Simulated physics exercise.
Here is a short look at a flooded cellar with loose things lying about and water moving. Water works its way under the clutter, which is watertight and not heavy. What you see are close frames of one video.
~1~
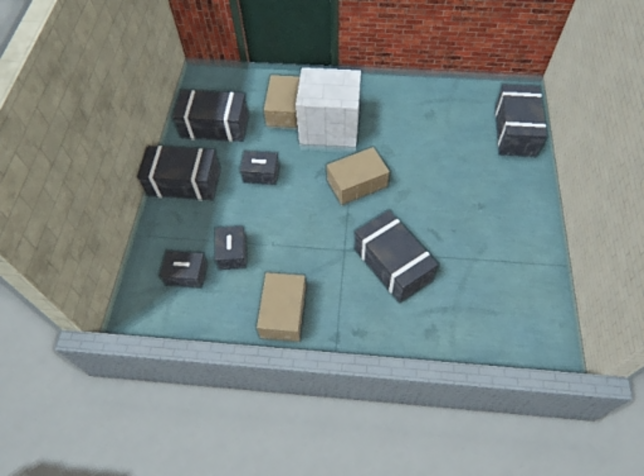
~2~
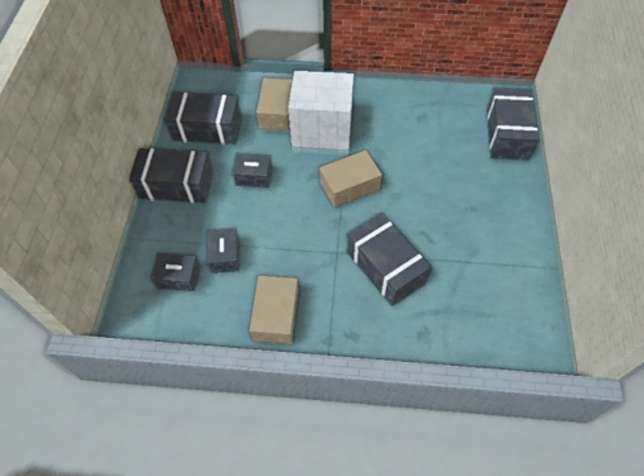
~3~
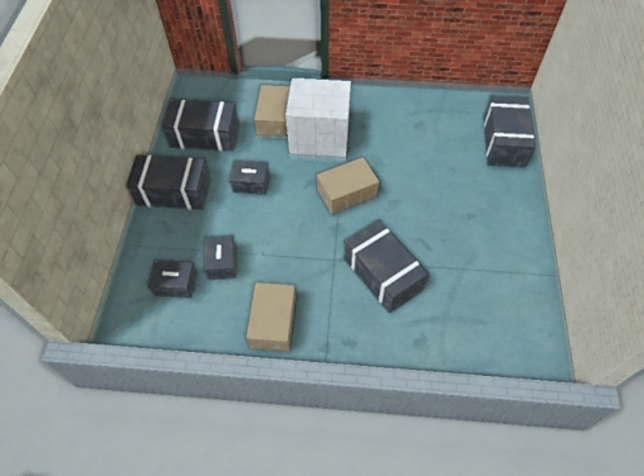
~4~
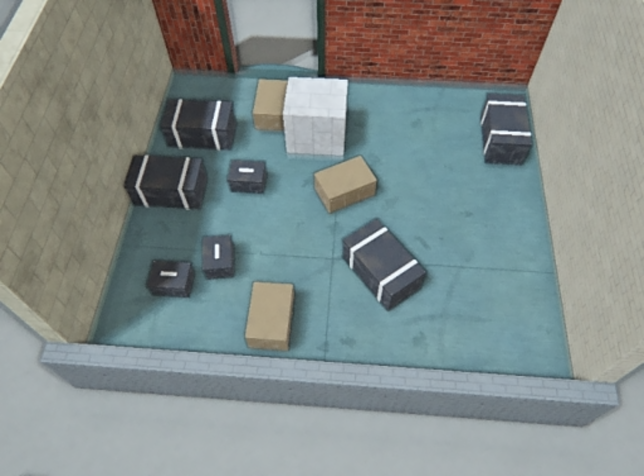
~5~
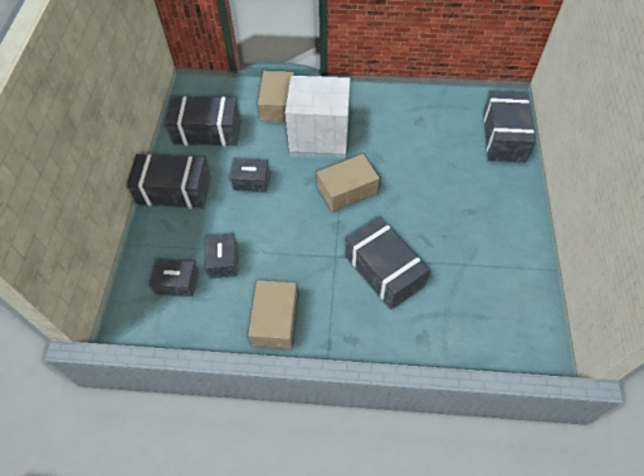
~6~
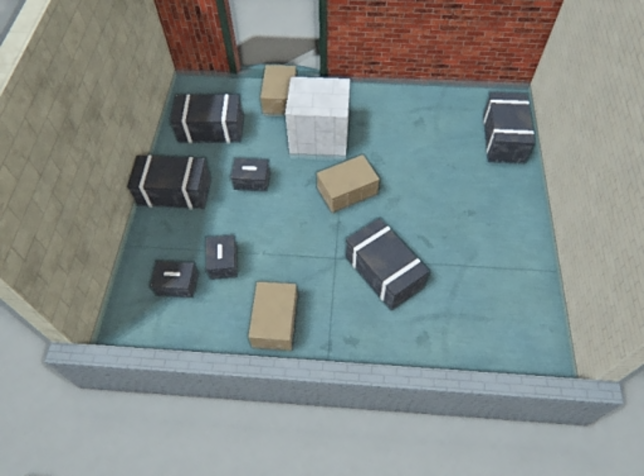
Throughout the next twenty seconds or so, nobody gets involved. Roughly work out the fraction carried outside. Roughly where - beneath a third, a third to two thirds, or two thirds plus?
The central band.
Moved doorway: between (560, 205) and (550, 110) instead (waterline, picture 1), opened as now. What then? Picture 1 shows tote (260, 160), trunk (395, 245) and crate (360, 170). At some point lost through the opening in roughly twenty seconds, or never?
Turn by turn - stays put, departs, departs.
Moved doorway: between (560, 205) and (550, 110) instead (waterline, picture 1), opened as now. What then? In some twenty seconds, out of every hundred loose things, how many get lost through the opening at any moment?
Close to 30 percent.
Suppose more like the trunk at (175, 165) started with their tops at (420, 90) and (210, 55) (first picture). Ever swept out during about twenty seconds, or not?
In that order: Gone, out.
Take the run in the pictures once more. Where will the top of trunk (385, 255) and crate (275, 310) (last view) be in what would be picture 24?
(358, 237) and (252, 292), give or take.
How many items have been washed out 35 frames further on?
Total: 4.
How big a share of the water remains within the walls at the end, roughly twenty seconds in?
It comes to about 60 parts in a hundred.
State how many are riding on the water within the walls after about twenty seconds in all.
5.
A moment on, 1 of 10 are out; 9 afloat.
Next, 3 of 10 are out; 7 afloat.
Later, 4 of 10 are out; 6 afloat.
In the end, 5 of 10 are out; 5 afloat.
